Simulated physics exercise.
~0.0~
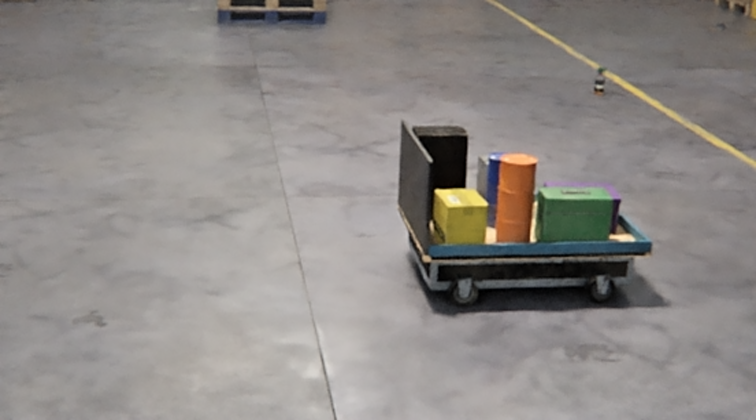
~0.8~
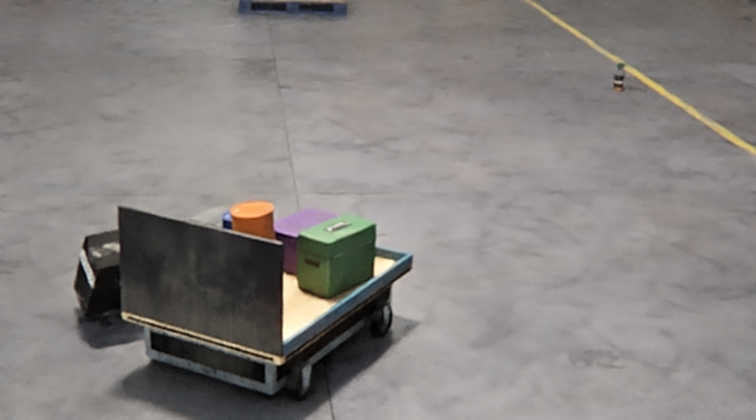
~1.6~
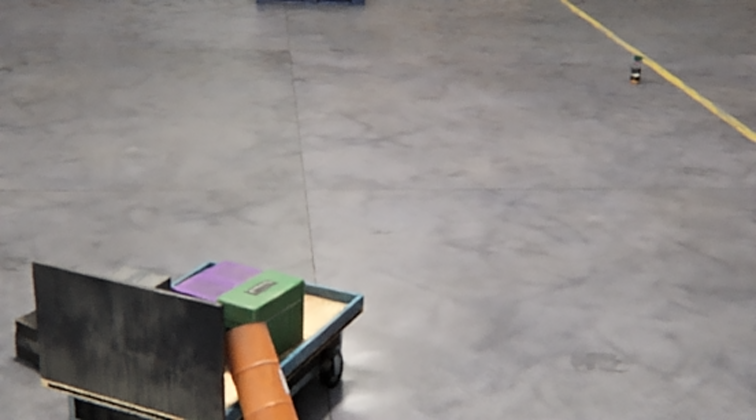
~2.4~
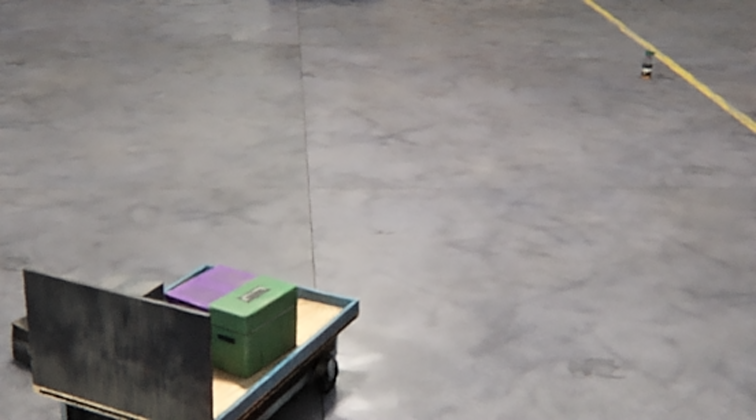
Cart carrying colourful boxes and canisters turning and rolling left across a warehouse floor, shedding a black box, then an orange canister.
